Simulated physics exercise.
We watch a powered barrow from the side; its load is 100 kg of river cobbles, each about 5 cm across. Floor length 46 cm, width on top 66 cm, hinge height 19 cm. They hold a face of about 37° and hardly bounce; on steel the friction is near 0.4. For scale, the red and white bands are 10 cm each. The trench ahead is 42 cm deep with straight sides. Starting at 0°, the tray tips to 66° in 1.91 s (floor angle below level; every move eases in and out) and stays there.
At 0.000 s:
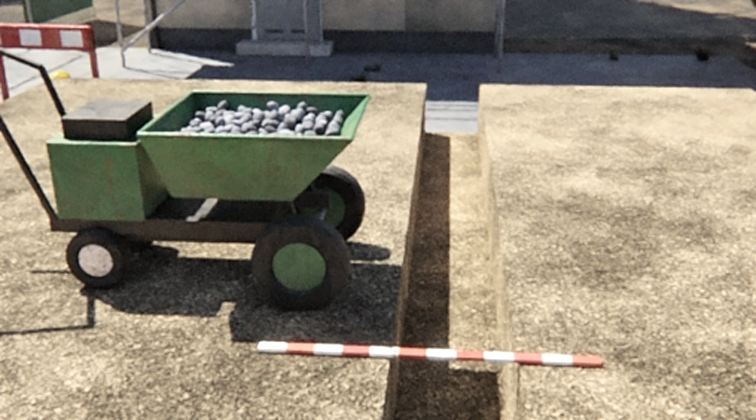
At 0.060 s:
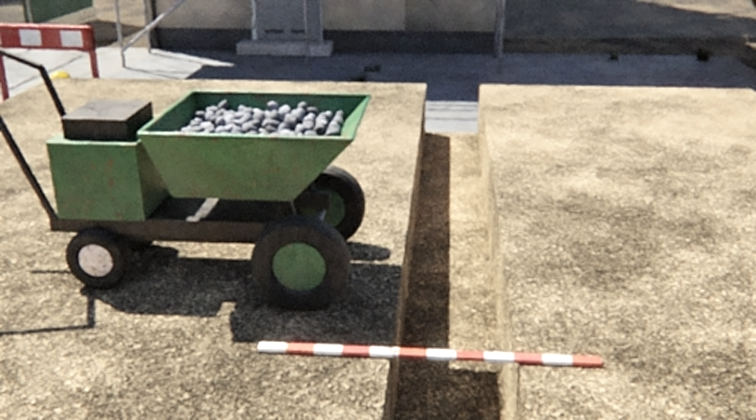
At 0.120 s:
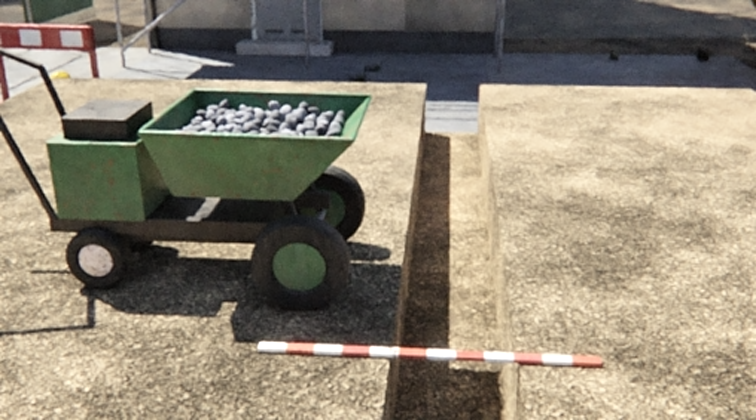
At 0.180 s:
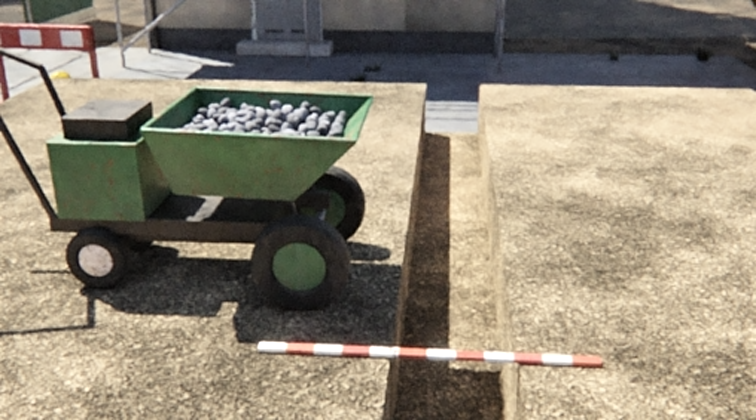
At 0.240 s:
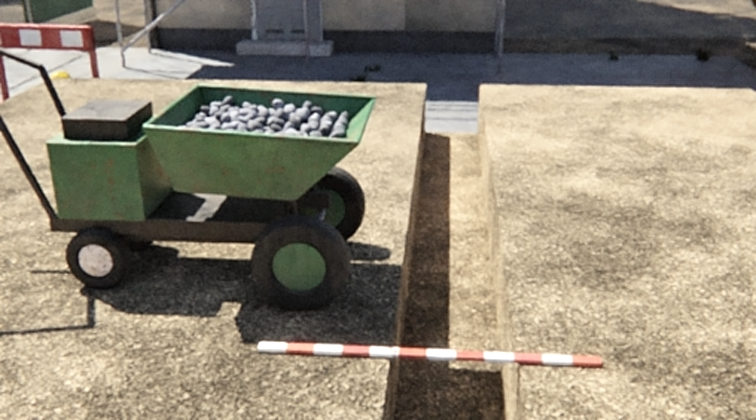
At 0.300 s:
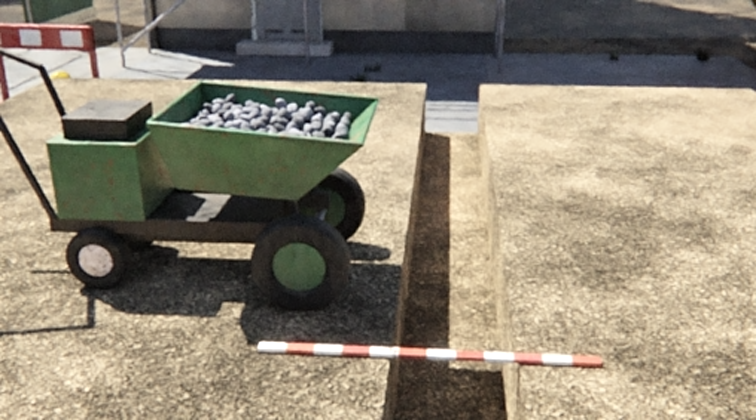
The green tray of a small powered barrow, heaped with grey cobbles, tilts very slightly down to the right, easing forward as the stones shift a little inside it. The barrow stands side-on at left on sunlit, gravelly ground, black-tyred with green front hubs, beside a straight-sided trench and a red-and-white banded pole. The view, slightly from above, stays fixed, and the wheels remain still.
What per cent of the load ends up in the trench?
About 91 per cent.
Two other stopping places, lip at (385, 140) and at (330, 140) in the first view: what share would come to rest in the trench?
First some 55, then 100 per cent.
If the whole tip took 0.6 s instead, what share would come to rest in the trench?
It would be near 65 per cent.
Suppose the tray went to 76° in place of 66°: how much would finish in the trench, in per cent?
In that case some 95 per cent.
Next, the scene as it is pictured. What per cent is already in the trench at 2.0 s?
Some 45 per cent.
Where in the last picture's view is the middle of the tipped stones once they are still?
Around (472, 354).
After 1.4 s the floor is at 56°; 100 % in the tray; the foremost stones are at (435, 207).
After 2.0 s the floor is at 66°; 46 % in the tray, 47 % in the trench, 6 % past the trench; the foremost stones are at (560, 275).
After 2.4 s the floor is at 66°; 20 % in the tray, 71 % in the trench, 9 % past the trench; the foremost stones are at (601, 276).
After 4.3 s the floor is at 66°; 0 % in the tray, 91 % in the trench, 9 % past the trench; the foremost stones are at (607, 269).
